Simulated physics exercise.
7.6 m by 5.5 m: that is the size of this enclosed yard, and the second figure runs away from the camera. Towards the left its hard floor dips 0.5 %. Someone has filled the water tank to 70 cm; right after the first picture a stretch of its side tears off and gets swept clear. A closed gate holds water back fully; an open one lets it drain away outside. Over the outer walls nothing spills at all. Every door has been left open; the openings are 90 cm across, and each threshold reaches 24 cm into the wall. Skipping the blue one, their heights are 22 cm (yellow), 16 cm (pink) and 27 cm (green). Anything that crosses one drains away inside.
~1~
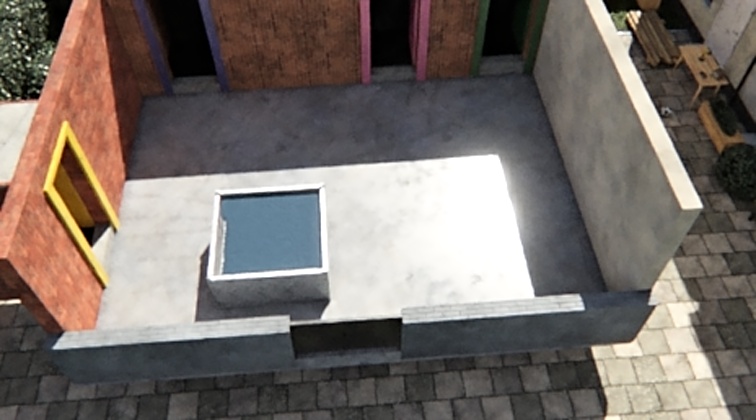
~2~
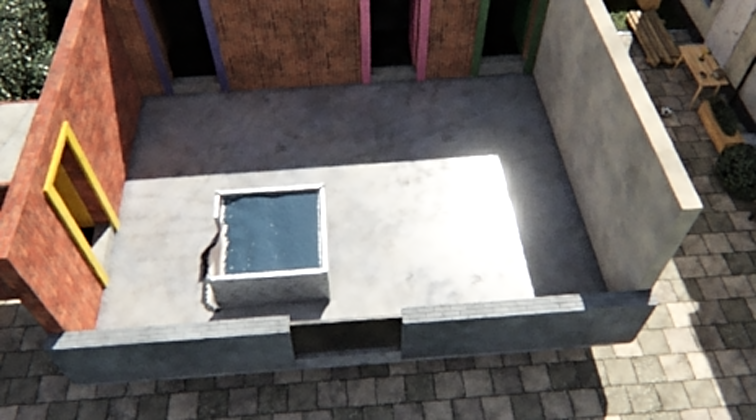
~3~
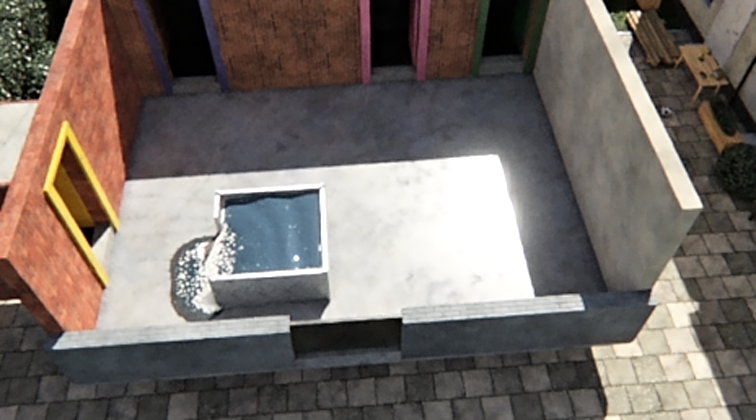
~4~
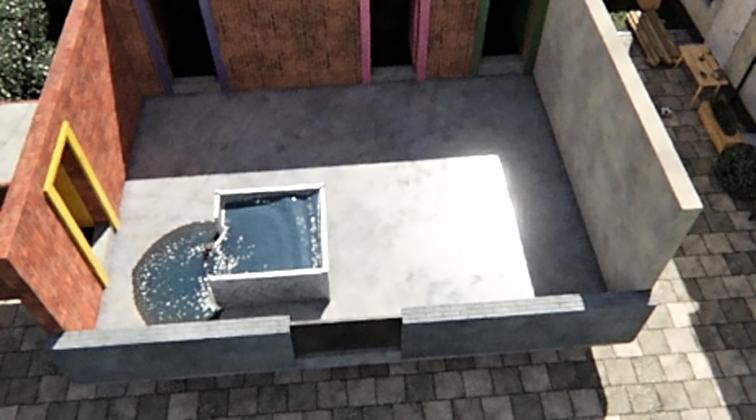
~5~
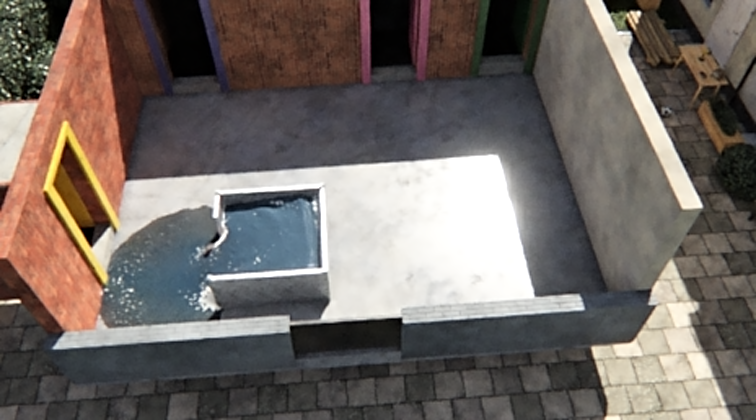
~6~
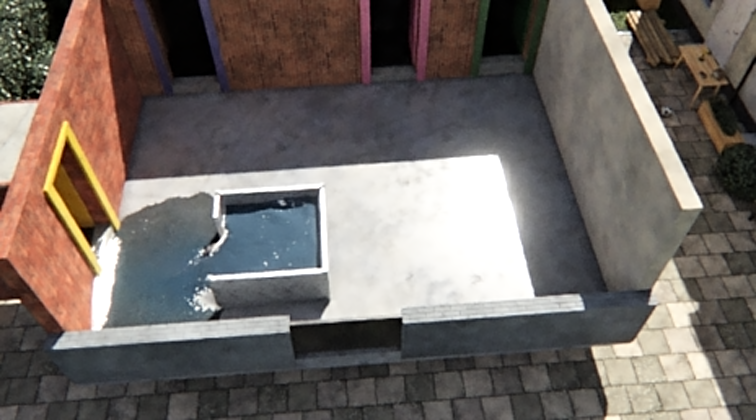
A walled yard with a smooth grey floor is seen from high above, the camera still. A square, pale-rimmed tank of dark blue water stands left of centre, with a yellow-framed doorway in the red brick wall at left and purple, pink and green doorframes at the back. The tank's left side breaks open, and foaming water pours out, fanning leftward across the floor to the yellow doorway.
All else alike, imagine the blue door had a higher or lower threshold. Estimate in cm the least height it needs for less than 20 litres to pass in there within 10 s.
I would say 12 cm.
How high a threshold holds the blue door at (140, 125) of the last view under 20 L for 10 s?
Something near 8.0 cm.
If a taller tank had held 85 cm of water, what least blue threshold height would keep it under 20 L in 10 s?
It would take a step of about 15 cm.
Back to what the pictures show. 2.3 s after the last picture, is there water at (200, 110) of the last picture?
At that moment it's submerged.
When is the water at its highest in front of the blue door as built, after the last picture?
At about 2.8 s.
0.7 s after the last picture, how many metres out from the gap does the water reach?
Around 3.2 m from the gap.
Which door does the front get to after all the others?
I'd say the green one.
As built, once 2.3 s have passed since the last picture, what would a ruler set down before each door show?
Blue door 15 cm, yellow door 20 cm, pink door 0 cm, green door 0 cm.
Then, 0.7 s after the last picture water covers 15 % of the floor, deepest (50 cm) near (90, 360); it has not reached the blue door.
Then, 2.3 s after the last picture water covers 30 % of the floor, deepest (22 cm) near (104, 294); 15 cm at the blue door, 0 litres in over its 20 cm threshold.
Then, 9.3 s after the last picture water covers 95 % of the floor, deepest (8 cm) near (558, 180); 6 cm at the blue door, 0 litres in over its 20 cm threshold.
At the blue door as built, the water peaked near 19 cm, 2.9 s after the last picture.
With a threshold of 10.5 cm, 34 litres would have come in within the 10 s; with 14 cm, 7 litres. So under 20 litres takes about 12 cm.
